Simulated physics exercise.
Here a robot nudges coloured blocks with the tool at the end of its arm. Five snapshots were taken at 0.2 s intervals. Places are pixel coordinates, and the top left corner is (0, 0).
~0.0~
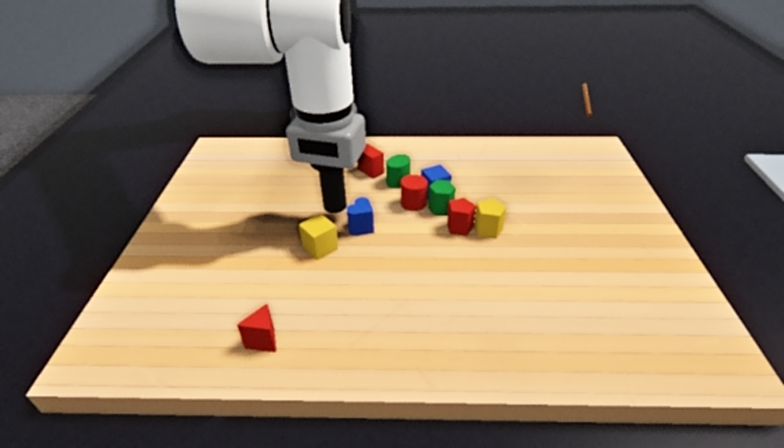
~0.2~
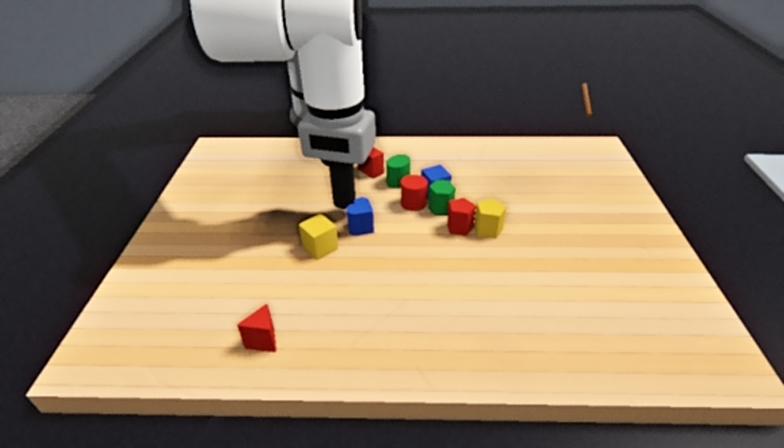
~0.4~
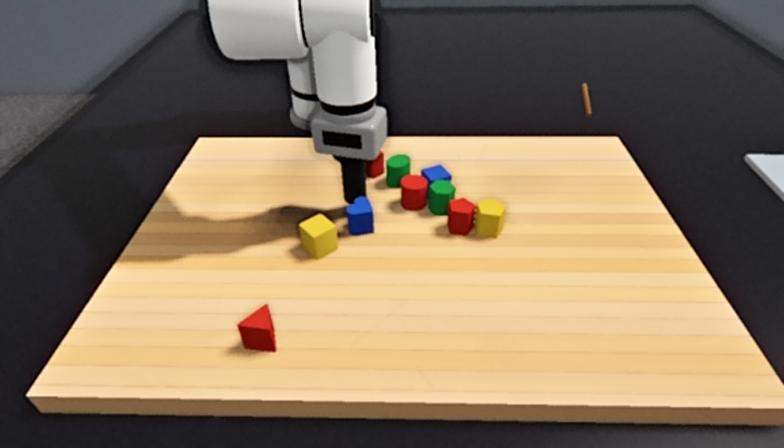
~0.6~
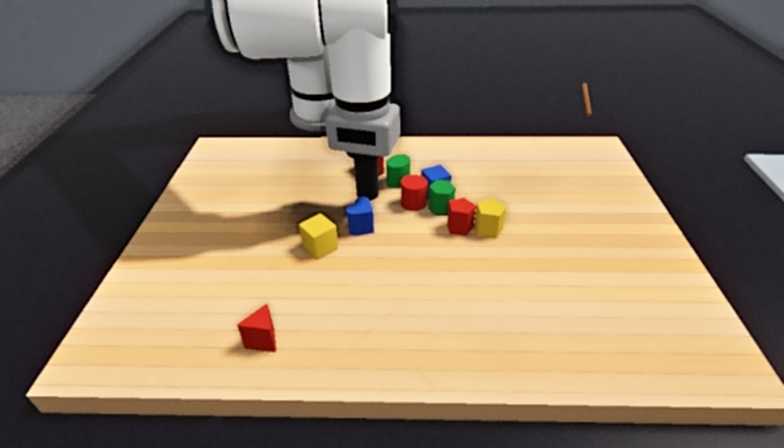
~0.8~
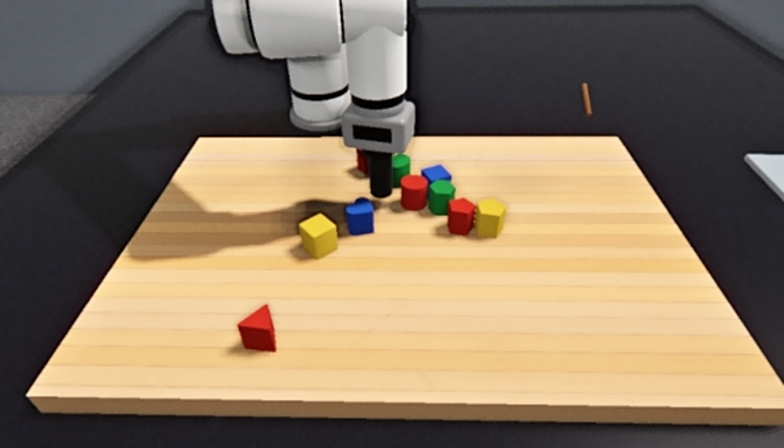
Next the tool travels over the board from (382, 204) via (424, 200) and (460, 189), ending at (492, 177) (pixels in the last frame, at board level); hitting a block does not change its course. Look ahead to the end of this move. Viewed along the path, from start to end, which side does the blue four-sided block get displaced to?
Left.
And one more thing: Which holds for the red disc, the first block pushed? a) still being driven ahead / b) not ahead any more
b (not ahead any more)
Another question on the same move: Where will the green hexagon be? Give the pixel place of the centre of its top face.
Pixel (484, 193).
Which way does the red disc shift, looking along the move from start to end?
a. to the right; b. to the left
That would be a.
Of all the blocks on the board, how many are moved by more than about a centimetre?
Here I'd predict at least three blocks moving more than 1 cm.
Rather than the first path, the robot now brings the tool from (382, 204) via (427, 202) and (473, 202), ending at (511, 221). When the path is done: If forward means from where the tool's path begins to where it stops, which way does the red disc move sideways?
Seen from start to end, it moves left.
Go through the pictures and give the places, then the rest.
The first frame shows tool's lower end (335, 207); red disc (414, 181); blue four-sided block (436, 172); green hexagon (443, 186); red pentagon (462, 205).
The second frame shows tool (345, 202); blocks still.
The third frame shows tool (355, 198); blocks still.
The fourth frame shows tool (368, 195); blocks still.
The fifth frame shows tool (381, 192); red disc (414, 181); blue four-sided block (436, 172); green hexagon (443, 186); red pentagon (462, 205).
What follows on the original path. One third of the way, tool (424, 189); red disc (449, 182); blue four-sided block (451, 168), turned 55° anticlockwise; green hexagon (471, 191); red pentagon (464, 206), turned 15° clockwise.
Two thirds of the way, tool (461, 178); red disc (478, 178); blue four-sided block (477, 159), turned 105° anticlockwise; green hexagon (484, 193), turned 35° clockwise; red pentagon (464, 206), turned 15° clockwise.
At the end, tool (493, 166); red disc (480, 177); blue four-sided block (506, 146), turned 125° anticlockwise; green hexagon (484, 193), turned 35° clockwise; red pentagon (464, 206), turned 15° clockwise.
